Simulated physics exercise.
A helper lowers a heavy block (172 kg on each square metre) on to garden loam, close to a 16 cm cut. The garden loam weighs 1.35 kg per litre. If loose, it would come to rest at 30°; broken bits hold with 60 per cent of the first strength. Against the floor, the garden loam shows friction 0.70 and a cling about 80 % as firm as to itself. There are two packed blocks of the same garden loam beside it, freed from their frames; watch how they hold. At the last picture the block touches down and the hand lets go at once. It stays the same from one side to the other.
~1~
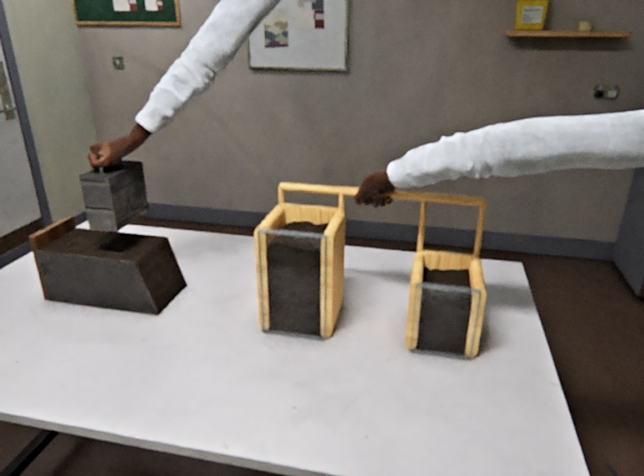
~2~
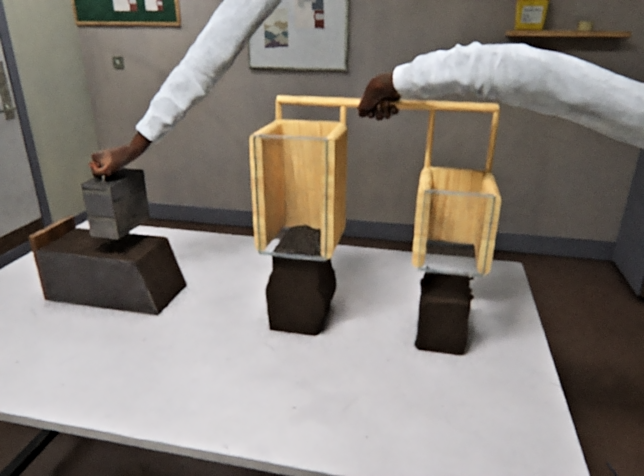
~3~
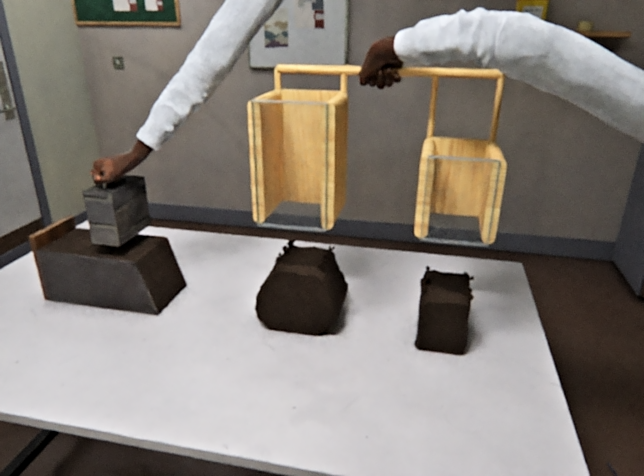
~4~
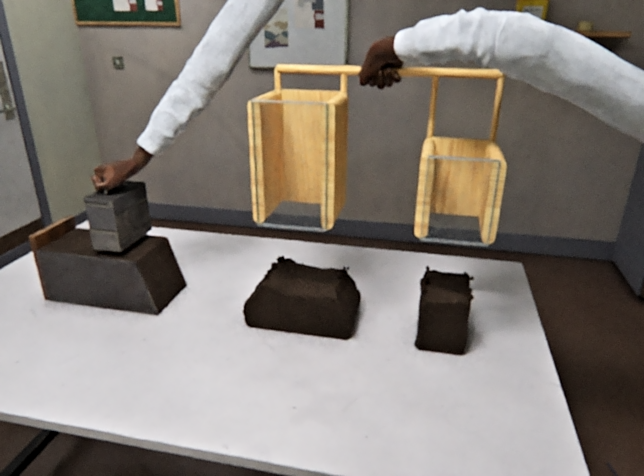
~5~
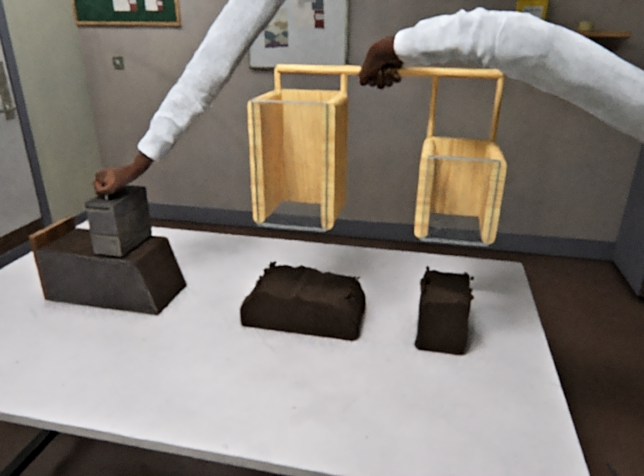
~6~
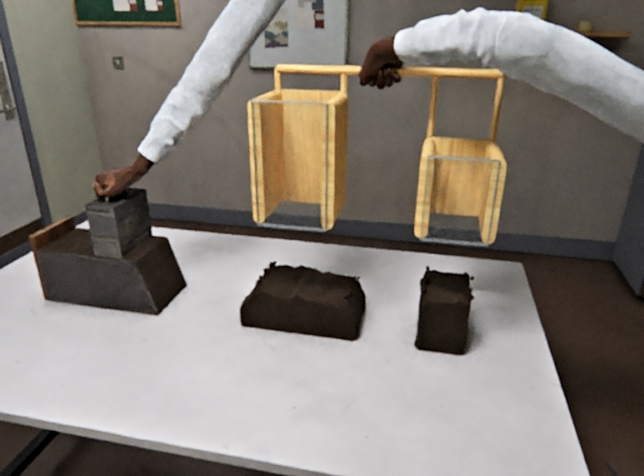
A hand lifted two joined wooden boxes off packed dark soil, and the taller left block slumped into a low mound while the right one kept its shape, as another hand lowered a gray block onto a dark sloped heap.
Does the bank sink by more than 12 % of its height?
Yes.
Another 0.14 s on from the sixth picture, the block is down by 3 % of the bank's height and stands upright.
Another 0.31 s on from the sixth picture, the block is down by 7 % of the bank's height and stands upright.
Another 0.47 s on from the sixth picture, the block is down by 13 % of the bank's height and leans 2 degrees.
Another 0.64 s on from the sixth picture, the block is down by 21 % of the bank's height and leans 5 degrees.
Another 1.85 s on from the sixth picture, at the end, the block is down by 98 % of the bank's height and leans 90 degrees.
